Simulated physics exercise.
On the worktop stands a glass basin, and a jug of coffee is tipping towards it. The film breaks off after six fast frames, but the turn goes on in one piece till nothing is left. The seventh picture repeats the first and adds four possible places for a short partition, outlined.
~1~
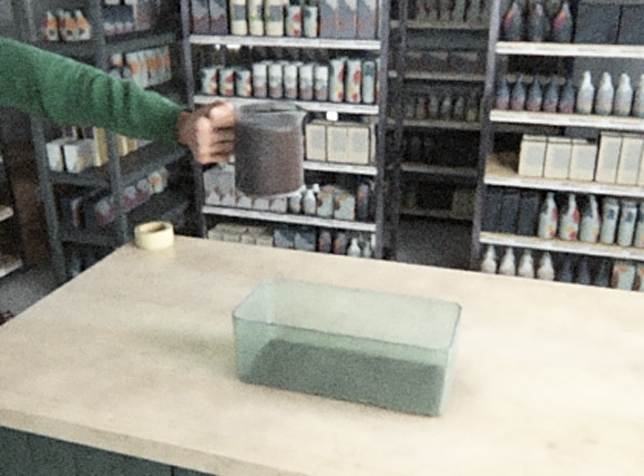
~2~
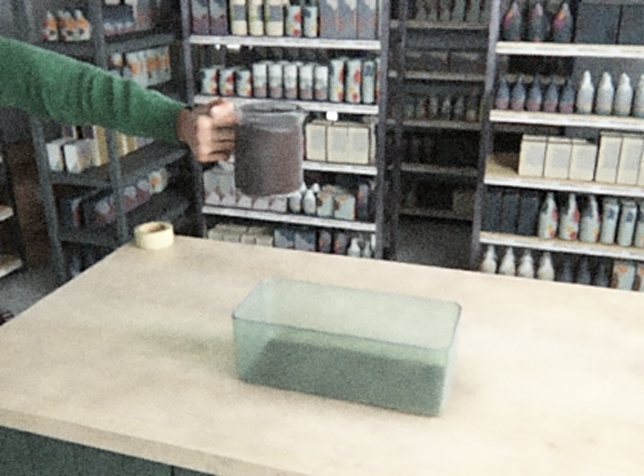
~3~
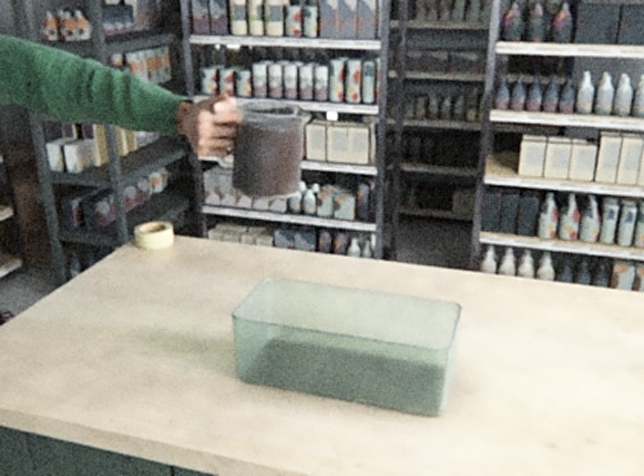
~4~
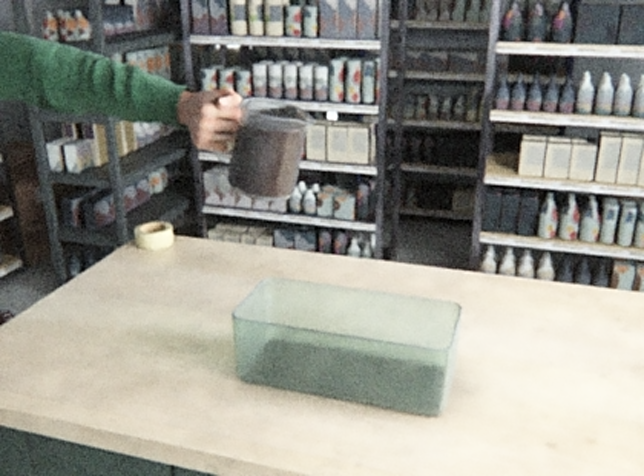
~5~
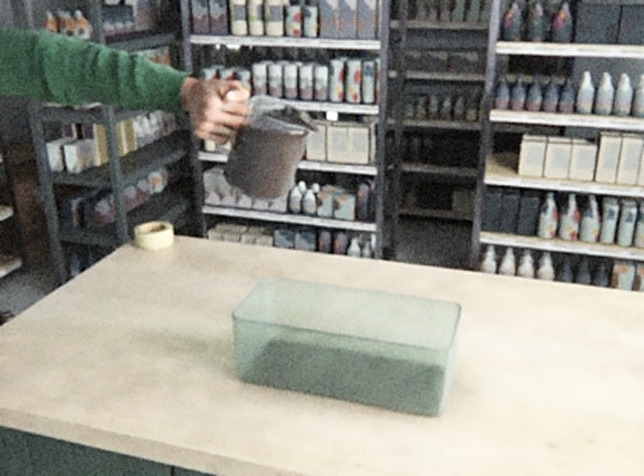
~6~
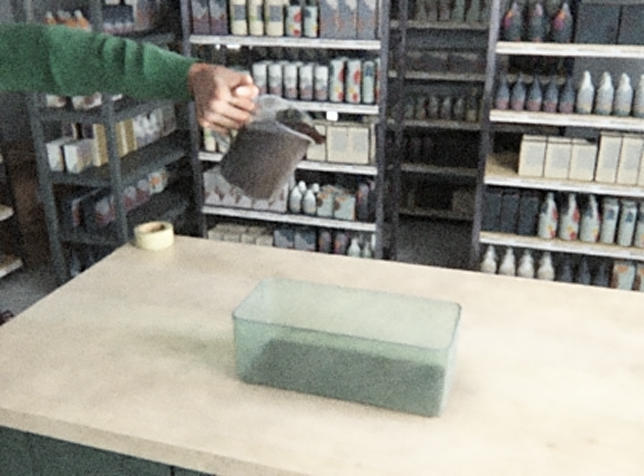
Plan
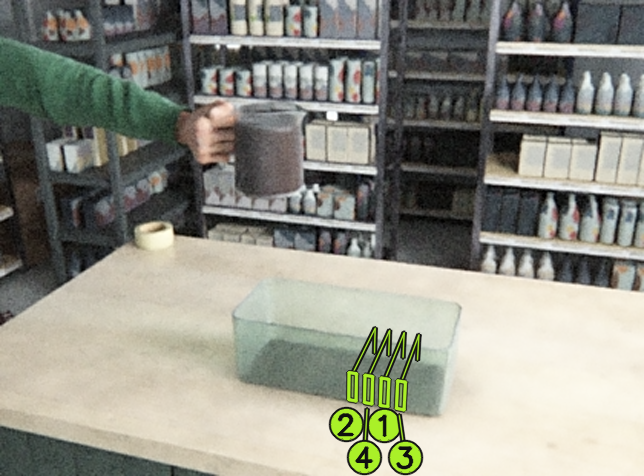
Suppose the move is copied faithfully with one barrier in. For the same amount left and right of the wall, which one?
The answer is slot 4.
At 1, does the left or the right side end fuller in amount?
More ends on the left.
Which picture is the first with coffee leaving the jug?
Picture 6.
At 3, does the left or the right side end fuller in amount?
The left side.
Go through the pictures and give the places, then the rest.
Upright, lip at (305, 112); basin from (239, 377) to (445, 414); nothing has left yet, in the first frame.
Upright, lip at (306, 113); nothing has left yet, in the second frame.
Tipped about 6°, lip at (309, 116); nothing has left yet, in the third frame.
Tipped about 13°, lip at (313, 122); nothing has left yet, in the fourth frame.
Tipped about 22°, lip at (317, 131); nothing has left yet, in the fifth frame.
Tipped about 33°, lip at (320, 142); coffee is over the lip, down to (320, 142), in the sixth frame.
On the marked copy, 1 at (383, 412); 2 at (351, 406); 3 at (399, 415); 4 at (367, 409).
For slot 1, about 88 % ends left of the wall and 3 % right of it; 8 % is lost outside.
For slot 2, about 13 % ends left of the wall and 84 % right of it; 4 % is lost outside.
For slot 3, about 88 % ends left of the wall and 6 % right of it; 7 % is lost outside.
For slot 4, about 44 % ends left of the wall and 53 % right of it; 3 % is lost outside.
